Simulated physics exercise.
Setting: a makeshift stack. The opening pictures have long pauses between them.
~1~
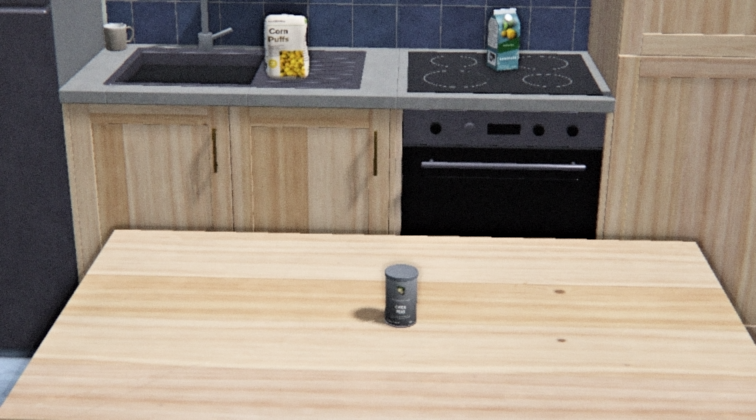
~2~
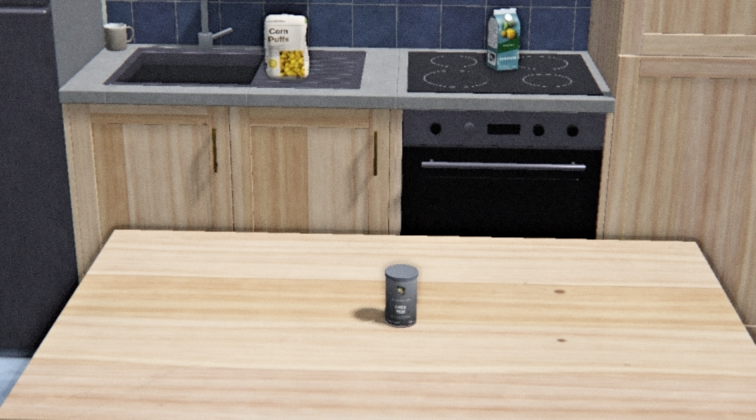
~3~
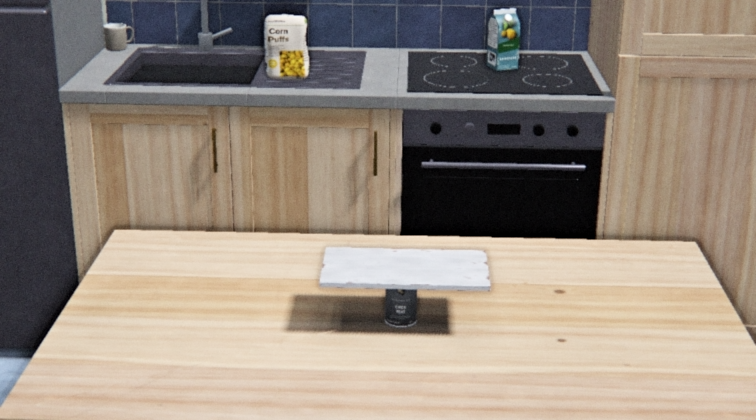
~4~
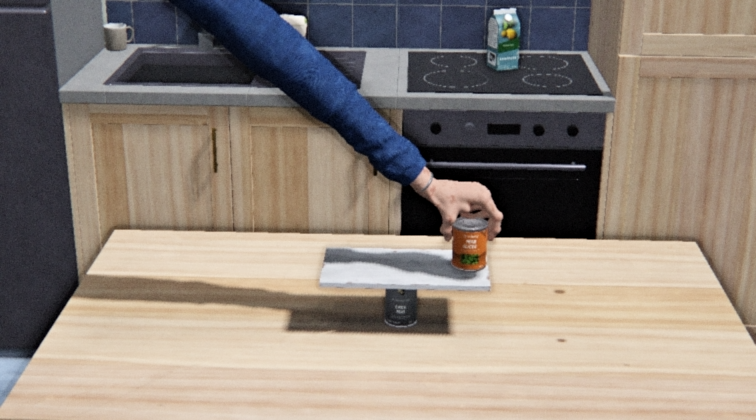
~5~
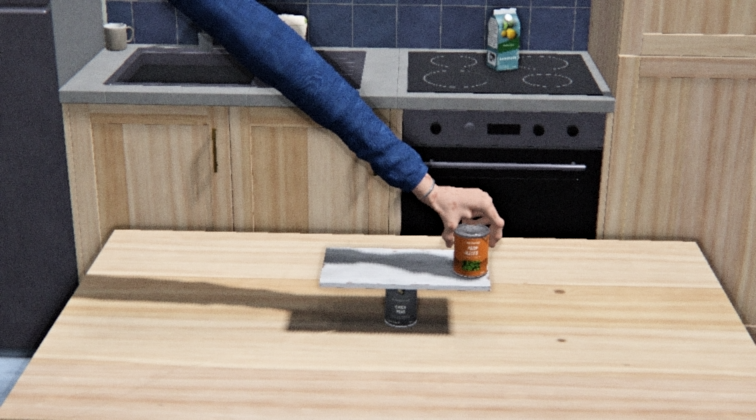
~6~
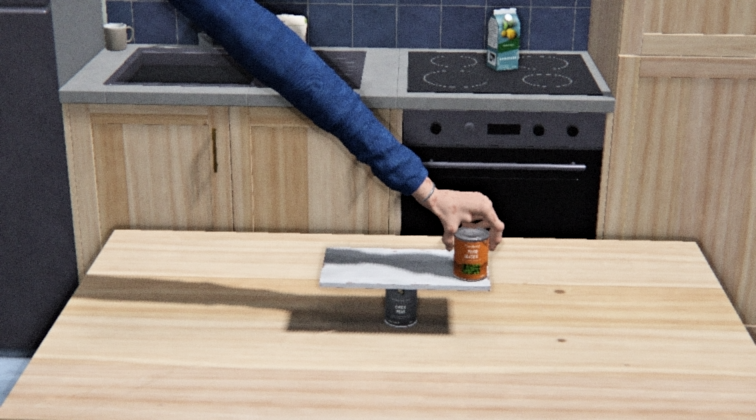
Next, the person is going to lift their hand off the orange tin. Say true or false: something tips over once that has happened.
True - something tips over.
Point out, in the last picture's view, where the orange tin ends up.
At about (508, 315).
Then, 0.30 s after the last picture, orange tin now fallen; white board tipped 19° from how it was.
Then, 0.50 s after the last picture, white board tipped 55° from how it was.
Then, 0.60 s after the last picture, white board tipped 52° from how it was.
Then, 1.30 s after the last picture, white board tipped 39° from how it was.
At rest, fallen, orange tin; tipped over in the stack, white board; grey tin in place. Seen from the same camera at the end, orange tin near (508, 315). The stack comes apart.
